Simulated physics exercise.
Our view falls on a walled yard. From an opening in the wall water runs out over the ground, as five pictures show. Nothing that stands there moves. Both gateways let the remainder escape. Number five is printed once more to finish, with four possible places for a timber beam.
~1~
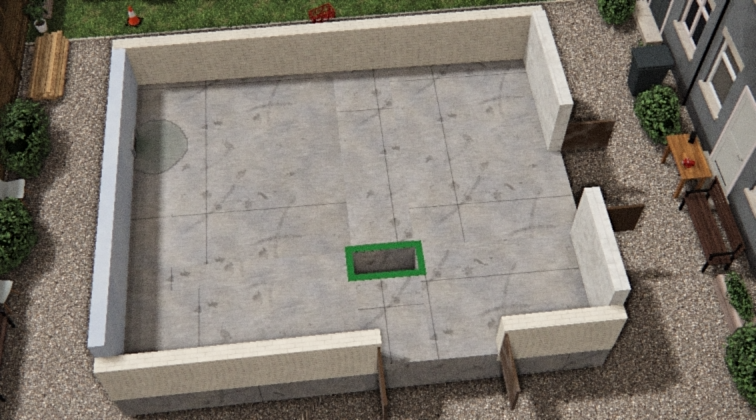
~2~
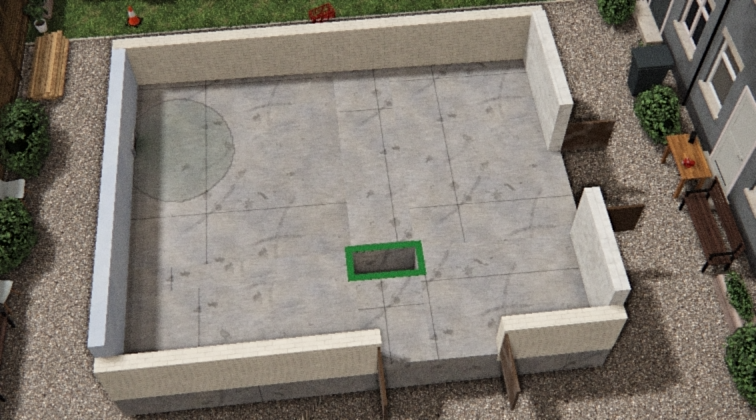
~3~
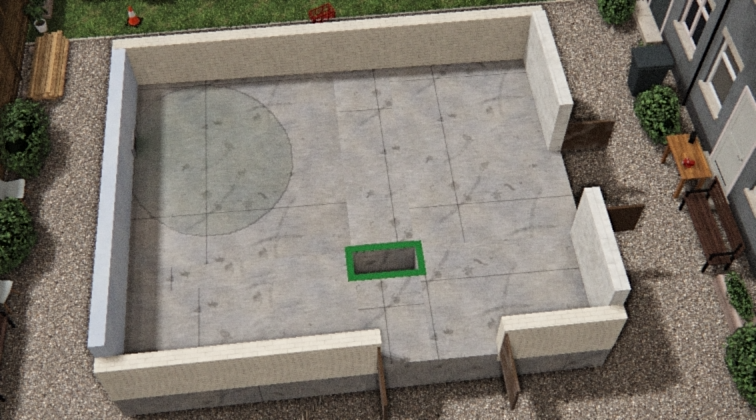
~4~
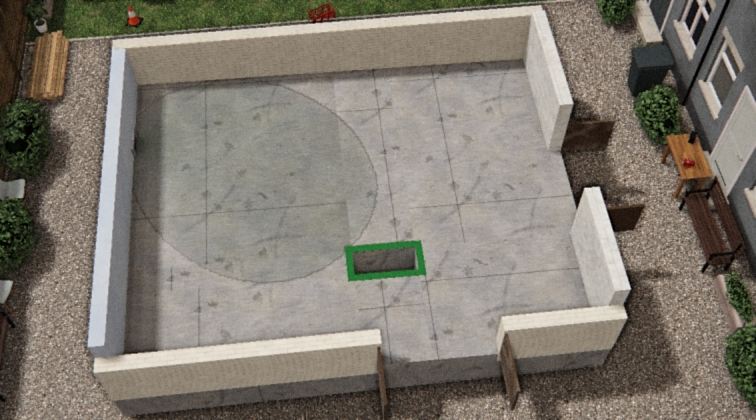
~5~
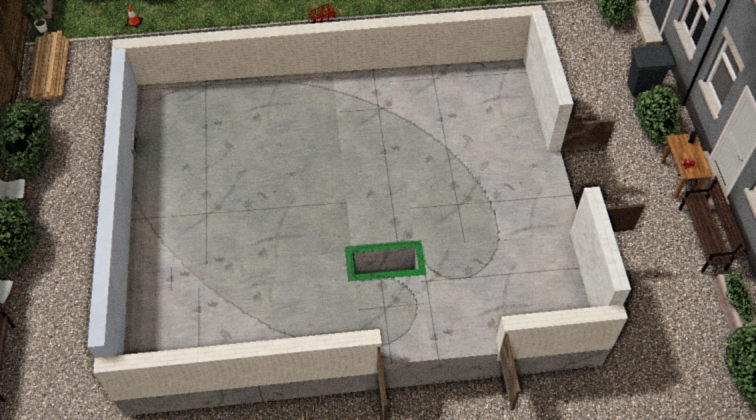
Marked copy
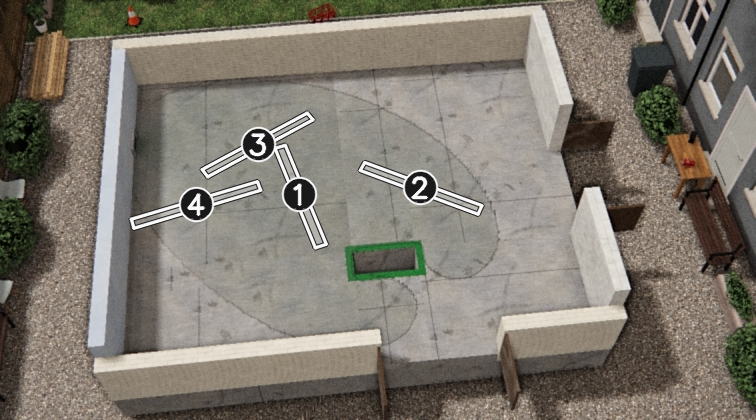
A walled yard with a grey paved floor, pale walls and open gates at the right and bottom is seen from high above, the view unmoving. A green-edged gully sits right of centre near the bottom, with gravel, shrubs and benches outside. A dark wet patch spreads from the upper left across the floor, growing rightward and downward until it reaches the gully and curls around both its sides.
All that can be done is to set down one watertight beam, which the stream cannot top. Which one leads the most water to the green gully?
The best place is 2.
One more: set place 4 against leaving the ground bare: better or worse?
It is worse.
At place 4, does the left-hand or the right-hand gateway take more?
The right one.
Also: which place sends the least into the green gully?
Place 1.
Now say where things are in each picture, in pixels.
The first frame shows outfall at (133, 143); green gully at (385, 261); open gate at (438, 346); open gate at (559, 191); front seen at (178, 131), 2 % of the ground wet; green gully still dry.
The second frame shows front seen at (227, 158), 7 % of the ground wet; green gully still dry.
The third frame shows front seen at (289, 159), 16 % of the ground wet; green gully still dry.
The fourth frame shows front seen at (362, 222), 31 % of the ground wet; green gully still dry.
The fifth frame shows front seen at (493, 226), 49 % of the ground wet; green gully taking water.
On the marked copy, 1 from (280, 146) to (320, 246); 2 from (362, 166) to (480, 209); 3 from (204, 173) to (310, 116); 4 from (132, 223) to (259, 185).
With 1, about 7 % of the stream goes into the green gully, about 89 % out by the gates.
With 2, about 29 % of the stream goes into the green gully, about 69 % out by the gates.
With 3, about 14 % of the stream goes into the green gully, about 77 % out by the gates.
With 4, about 16 % of the stream goes into the green gully, about 83 % out by the gates.
